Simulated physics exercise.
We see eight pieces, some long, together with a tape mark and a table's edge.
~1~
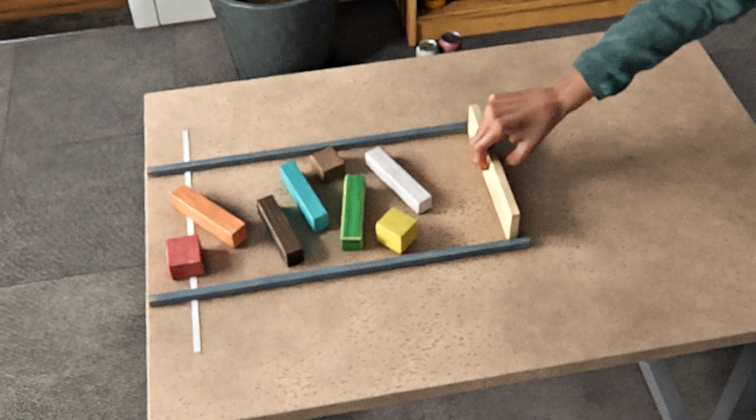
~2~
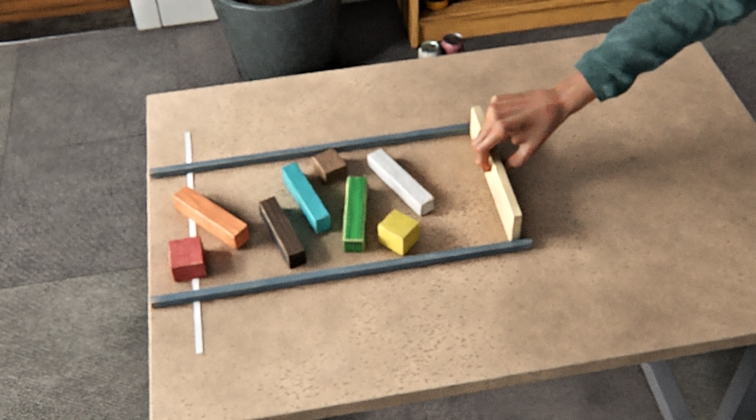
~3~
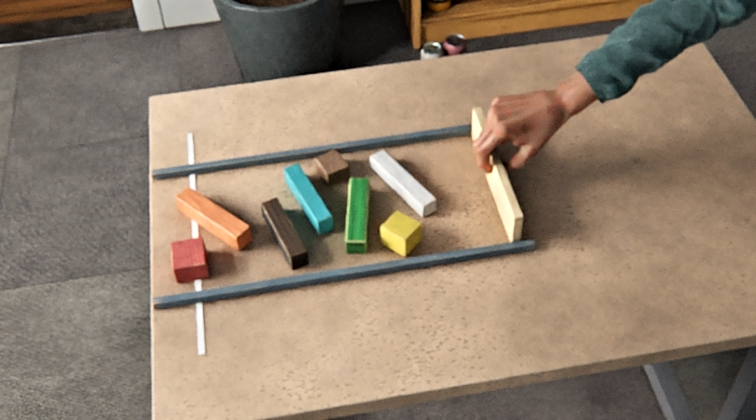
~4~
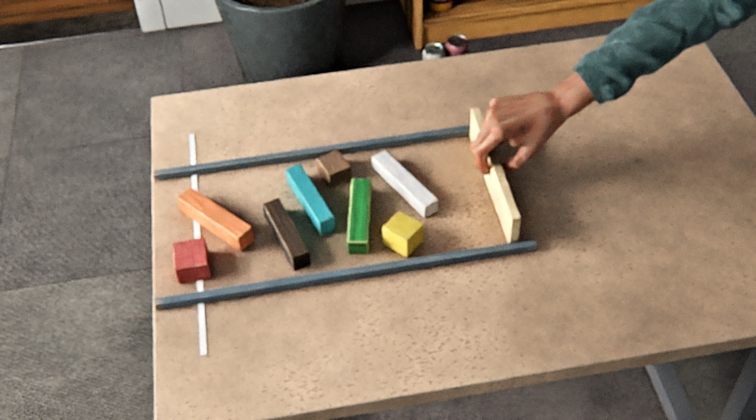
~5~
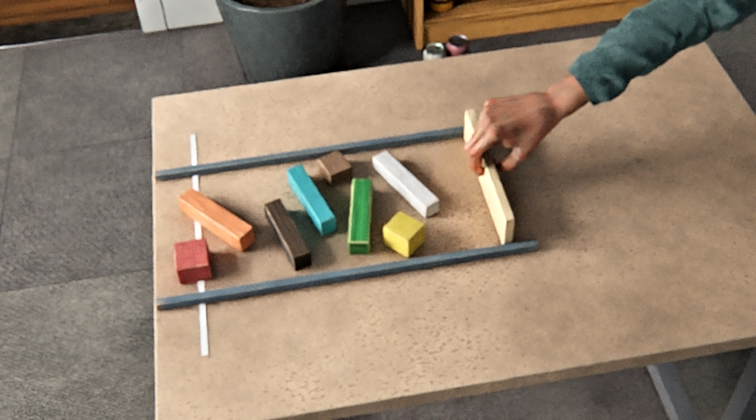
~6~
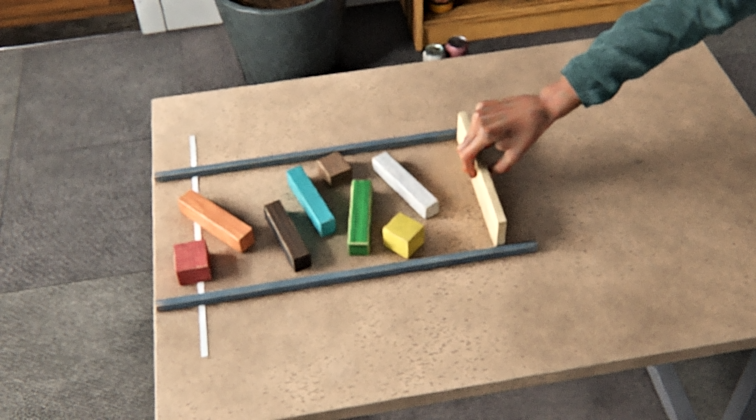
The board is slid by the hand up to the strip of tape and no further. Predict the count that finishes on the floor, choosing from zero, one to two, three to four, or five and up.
The count on the floor is three to four.
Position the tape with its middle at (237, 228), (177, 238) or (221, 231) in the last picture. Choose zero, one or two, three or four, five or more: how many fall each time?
For each place: One or two; five or over; either three or four.
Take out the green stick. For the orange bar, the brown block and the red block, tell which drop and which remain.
As for the orange bar, it is not retained; the brown block is retained; the red block is not retained.
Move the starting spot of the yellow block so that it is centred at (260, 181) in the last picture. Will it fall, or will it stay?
Note - yellow block not retained.
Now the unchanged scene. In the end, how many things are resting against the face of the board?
It touches 2.
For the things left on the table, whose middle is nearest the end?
The green stick.
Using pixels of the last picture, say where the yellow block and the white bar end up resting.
Yellow block at about (182, 264), white bar at about (188, 216).
Soon after, none off yet; red block at rest near (192, 262); orange bar at rest near (216, 220); black bar at rest near (287, 235).
Then, none off yet; red block at rest near (192, 262); orange bar moved a little near (203, 225); black bar moved a little near (241, 242).
Further on, none off yet; red block on its side near (136, 306); orange bar tipped well over near (138, 235); black bar moved about its own width near (165, 251).
At rest, the number that fall off is three or four; fallen, turquoise bar, black bar, orange bar and red block.
